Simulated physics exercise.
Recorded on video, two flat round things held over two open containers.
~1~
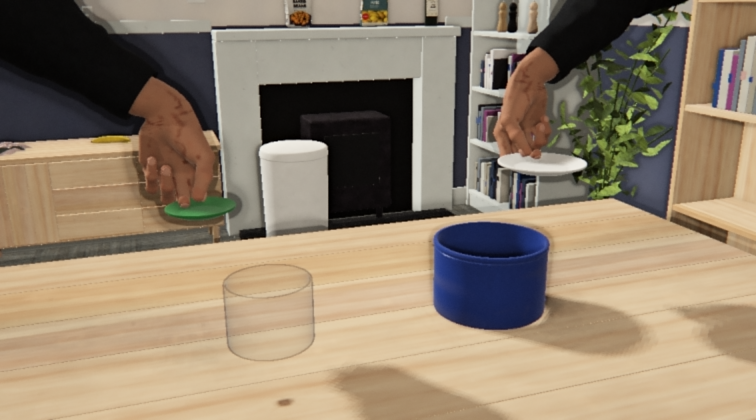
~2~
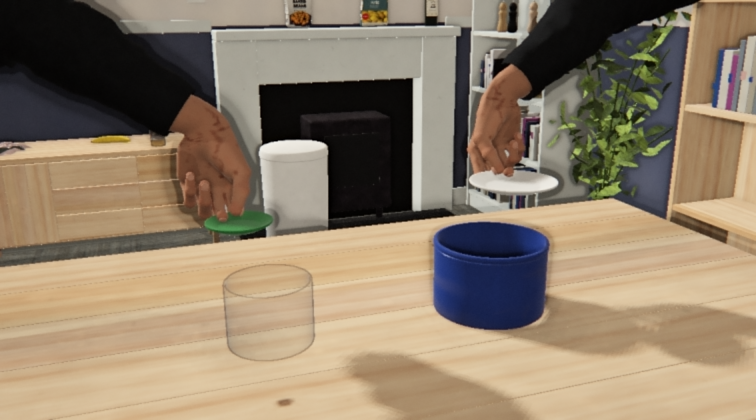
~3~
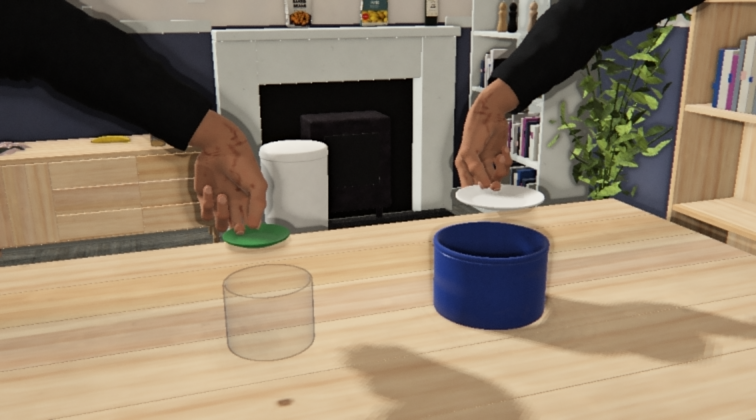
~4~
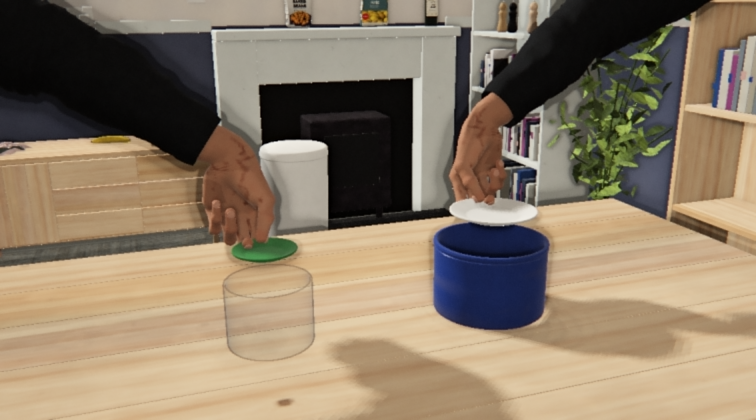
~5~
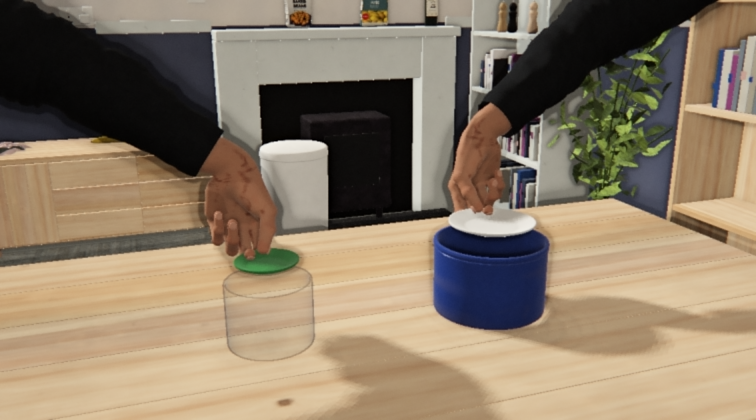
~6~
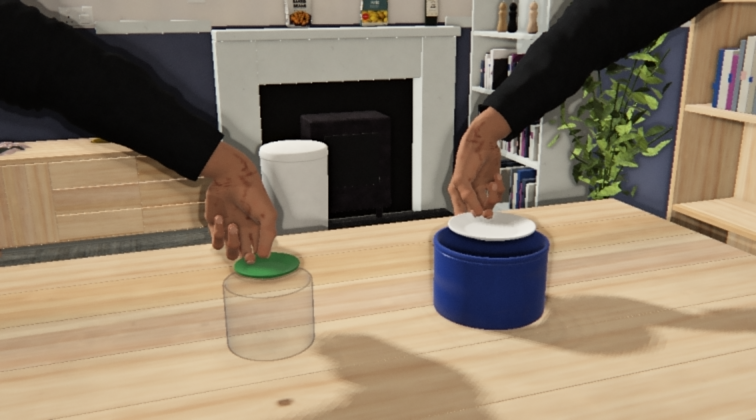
Two dark-skinned hands in black sleeves carry a small green disc at left and a larger white one at right, inward and downward over a pale wooden table seen from slightly above. A clear glass stands left of a wider blue container, with a white fireplace, bin, bookshelves and plant behind. The discs slow just above the open rims, still held, while the camera stays still.
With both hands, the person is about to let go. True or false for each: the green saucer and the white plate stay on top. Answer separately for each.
Verdicts: Green saucer - false, white plate - false.
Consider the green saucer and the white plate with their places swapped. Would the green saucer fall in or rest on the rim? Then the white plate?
The green saucer slides in, and the white plate is held up.
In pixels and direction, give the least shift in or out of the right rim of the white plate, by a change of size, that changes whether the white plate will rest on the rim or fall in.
I'd put it at roughly 8 pixels, moving right.
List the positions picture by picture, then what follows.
Still on the way; green saucer (201, 210); white plate (542, 166); right jar (489, 272), in the first frame.
Still on the way; white plate (513, 185); left glass (270, 310), in the second frame.
Still on the way; green saucer (257, 238); right jar (489, 272), in the third frame.
Still on the way; white plate (493, 214); left glass (270, 310), in the fourth frame.
Still on the way; green saucer (267, 263); right jar (489, 272), in the fifth frame.
In place, still held; green saucer (267, 268); white plate (491, 228); left glass (270, 310), in the sixth frame.
Then, 0.14 s past the last view, green saucer travelled a little near (269, 303); white plate travelled a little near (490, 261).
Finally, the green saucer drops inside, near (271, 332); the white plate drops inside, near (488, 298).
